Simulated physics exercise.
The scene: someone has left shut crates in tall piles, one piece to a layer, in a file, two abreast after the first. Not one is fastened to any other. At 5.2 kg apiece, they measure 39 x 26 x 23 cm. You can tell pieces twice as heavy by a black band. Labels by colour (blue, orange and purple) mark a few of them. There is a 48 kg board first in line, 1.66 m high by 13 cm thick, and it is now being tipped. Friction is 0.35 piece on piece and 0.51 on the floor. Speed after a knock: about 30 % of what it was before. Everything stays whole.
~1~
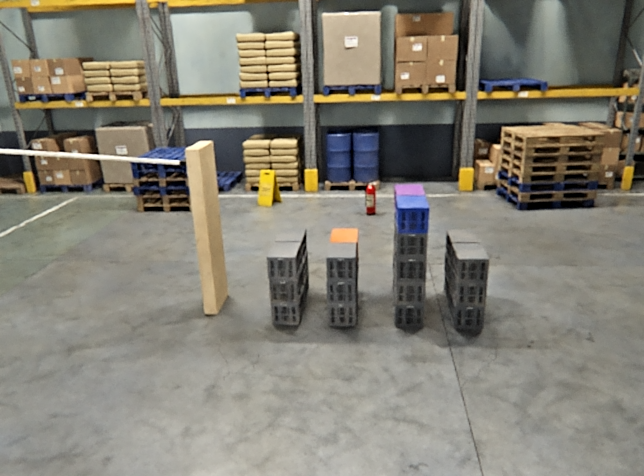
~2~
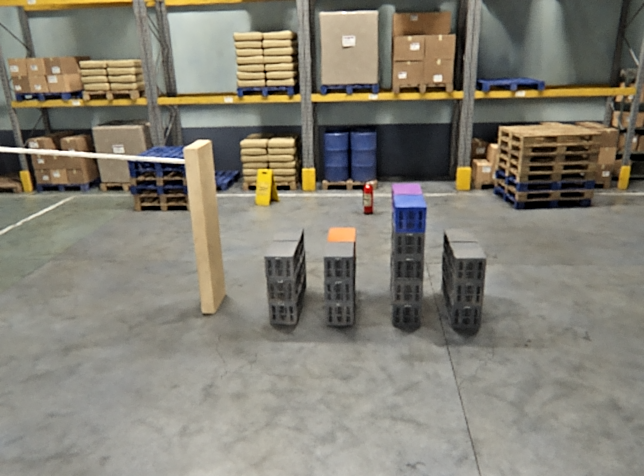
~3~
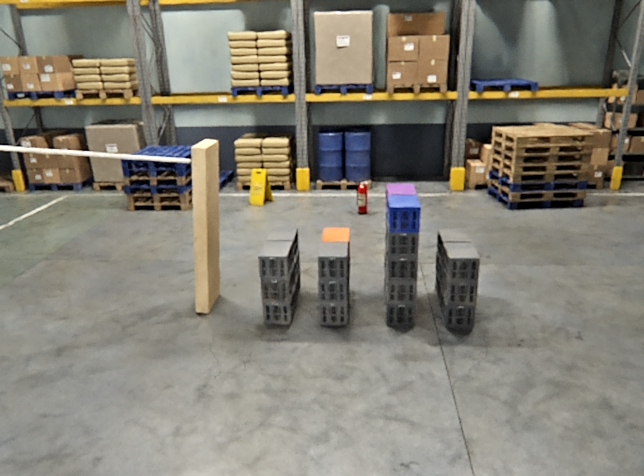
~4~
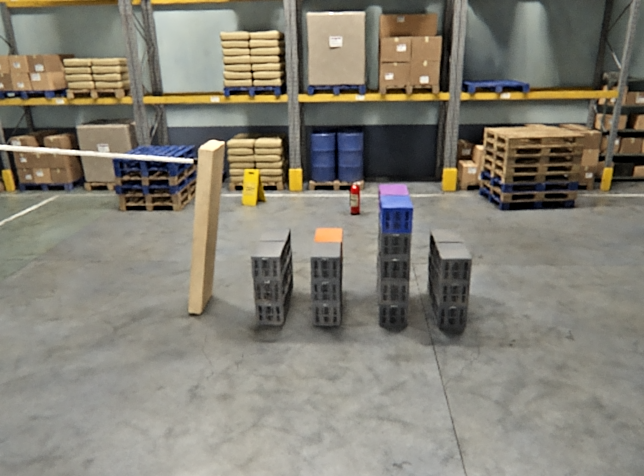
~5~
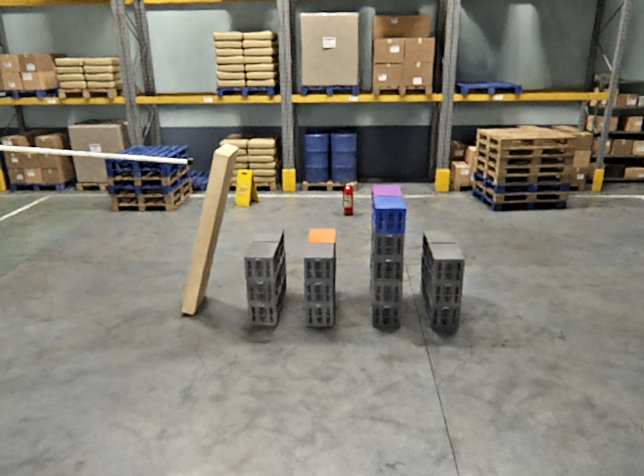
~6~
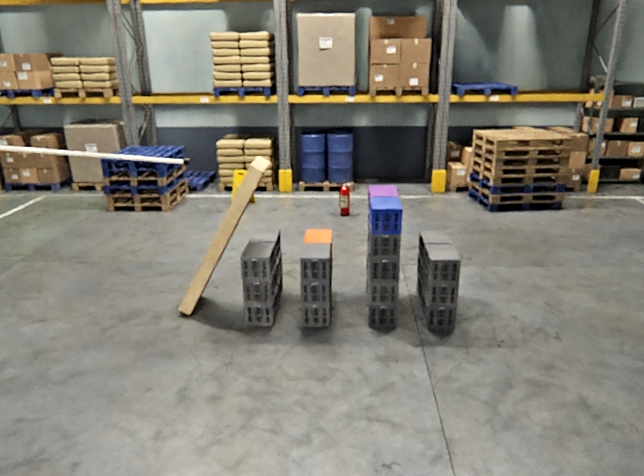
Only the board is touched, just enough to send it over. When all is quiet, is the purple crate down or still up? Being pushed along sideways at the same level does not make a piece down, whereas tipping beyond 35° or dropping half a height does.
Answer: That crate is still up.
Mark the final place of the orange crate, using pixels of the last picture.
Check around (354, 254) in the last image.
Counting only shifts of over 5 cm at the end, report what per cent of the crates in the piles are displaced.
30 percent.
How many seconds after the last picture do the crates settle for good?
At about 1.5 s.
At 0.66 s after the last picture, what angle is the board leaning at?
Roughly 60°.
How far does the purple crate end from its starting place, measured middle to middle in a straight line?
About 0 cm.
Then, 0.22 s on from the sixth picture, board 47° from upright; none of the 28 crates down, 2 disturbed; purple crate unmoved.
Then, 0.42 s on from the sixth picture, board 55° from upright; none of the 28 crates down, 9 disturbed; purple crate unmoved; orange crate displaced 8 cm.
Then, 0.66 s on from the sixth picture, board 61° from upright; 2 of the 28 crates down; purple crate unmoved; orange crate tipped 14°.
Then, 1.08 s on from the sixth picture, board 64° from upright; 5 of the 28 crates down; purple crate displaced 27 mm; orange crate tipped 32°, 8 cm lower.
Finally, board 64° from upright; 7 of the 28 crates down; purple crate displaced 20 mm; orange crate tipped 36°, 8 cm lower; blue crate unmoved. Seen by the last camera, middles, purple crate near (385, 202), orange crate near (354, 254).
